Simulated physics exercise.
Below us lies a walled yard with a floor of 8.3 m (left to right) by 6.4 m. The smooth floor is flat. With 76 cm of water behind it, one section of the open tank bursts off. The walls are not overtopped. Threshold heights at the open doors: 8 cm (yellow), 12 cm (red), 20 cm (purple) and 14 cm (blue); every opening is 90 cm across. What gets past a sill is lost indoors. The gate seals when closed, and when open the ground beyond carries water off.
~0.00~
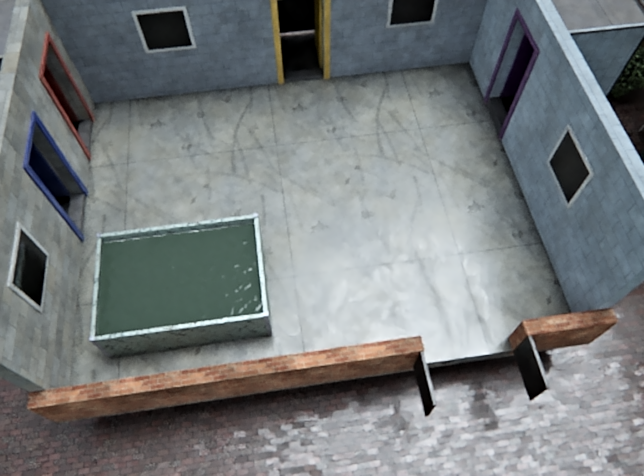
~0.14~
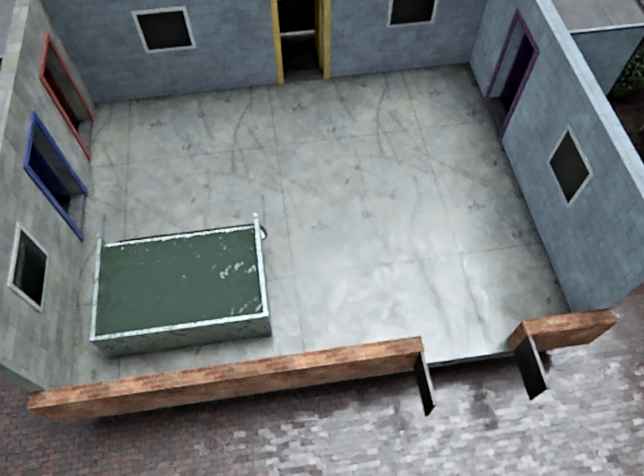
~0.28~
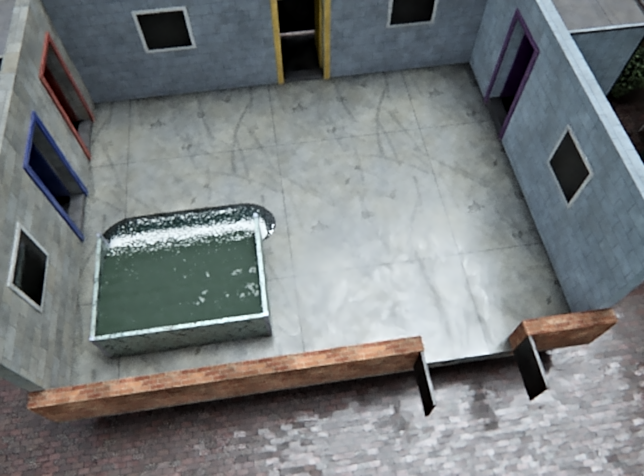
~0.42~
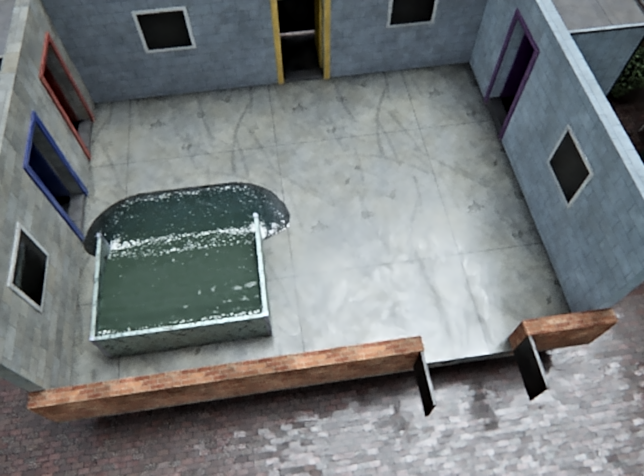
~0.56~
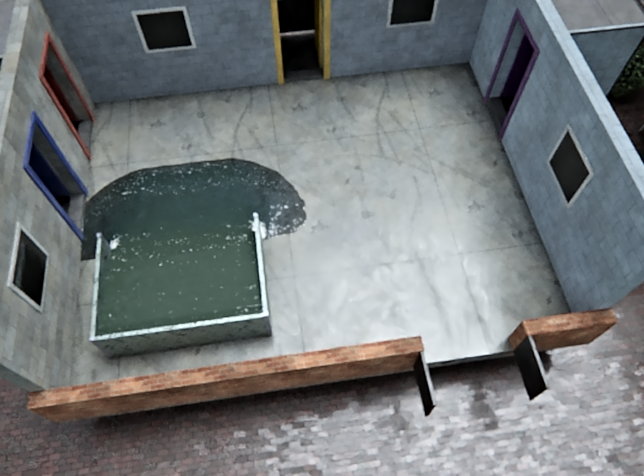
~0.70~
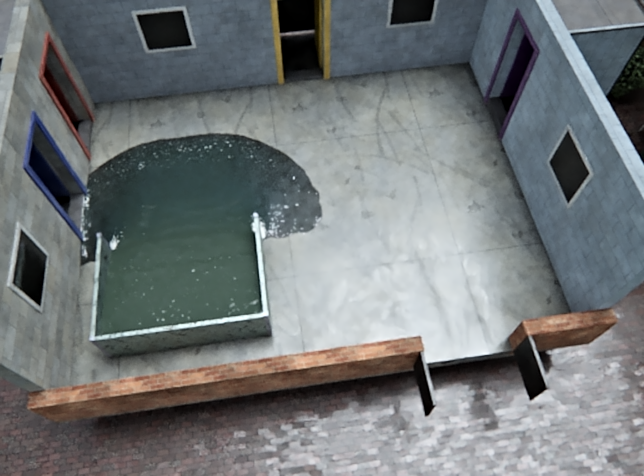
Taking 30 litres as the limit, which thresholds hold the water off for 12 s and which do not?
Door by door: At the yellow door it exceeds the limit; at the red door it exceeds the limit; at the purple door it stays under the limit; at the blue door it keeps below the limit.
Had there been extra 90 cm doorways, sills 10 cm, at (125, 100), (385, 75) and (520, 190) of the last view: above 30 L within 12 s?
In that order: Above, not over, not over.
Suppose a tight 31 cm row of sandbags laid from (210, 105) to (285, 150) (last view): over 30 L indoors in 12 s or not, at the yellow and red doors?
Then: Yellow under, red over.
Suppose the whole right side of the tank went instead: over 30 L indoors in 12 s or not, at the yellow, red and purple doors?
Then: Yellow under, red under, purple not over.
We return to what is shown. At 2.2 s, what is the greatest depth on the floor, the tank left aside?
Roughly 51 cm.
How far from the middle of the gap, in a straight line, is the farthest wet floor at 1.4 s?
Some 4.4 m out.
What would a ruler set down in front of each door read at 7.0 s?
In cm: Yellow 7, red 7, purple 14, blue 9.
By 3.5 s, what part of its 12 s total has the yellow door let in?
Some 75 per cent by then.
After 1.4 s water covers 35 % of the floor and is deepest (42 cm) near (187, 96); yellow door not reached, red door 11 cm at the sill, 0 L in, purple door not reached, blue door 16 cm at the sill, 0 L in.
After 2.2 s water covers 40 % of the floor and is deepest (51 cm) near (95, 106); yellow door 19 cm at the sill, 11 L in, red door 24 cm at the sill, 2 L in, purple door not reached, blue door 14 cm at the sill, 5 L in.
After 3.5 s water covers 45 % of the floor and is deepest (27 cm) near (89, 172); yellow door 13 cm at the sill, 54 L in, red door 26 cm at the sill, 118 L in, purple door not reached, blue door 9 cm at the sill, 6 L in.
After 7.0 s water covers 85 % of the floor and is deepest (18 cm) near (574, 326); yellow door 7 cm at the sill, 71 L in, red door 7 cm at the sill, 163 L in, purple door 14 cm at the sill, 0 L in, blue door 9 cm at the sill, 9 L in.
After 12.0 s water covers 100 % of the floor and is deepest (10 cm) near (395, 353); yellow door 6 cm at the sill, 71 L in, red door 3 cm at the sill, 163 L in, purple door 7 cm at the sill, 0 L in, blue door 6 cm at the sill, 9 L in.
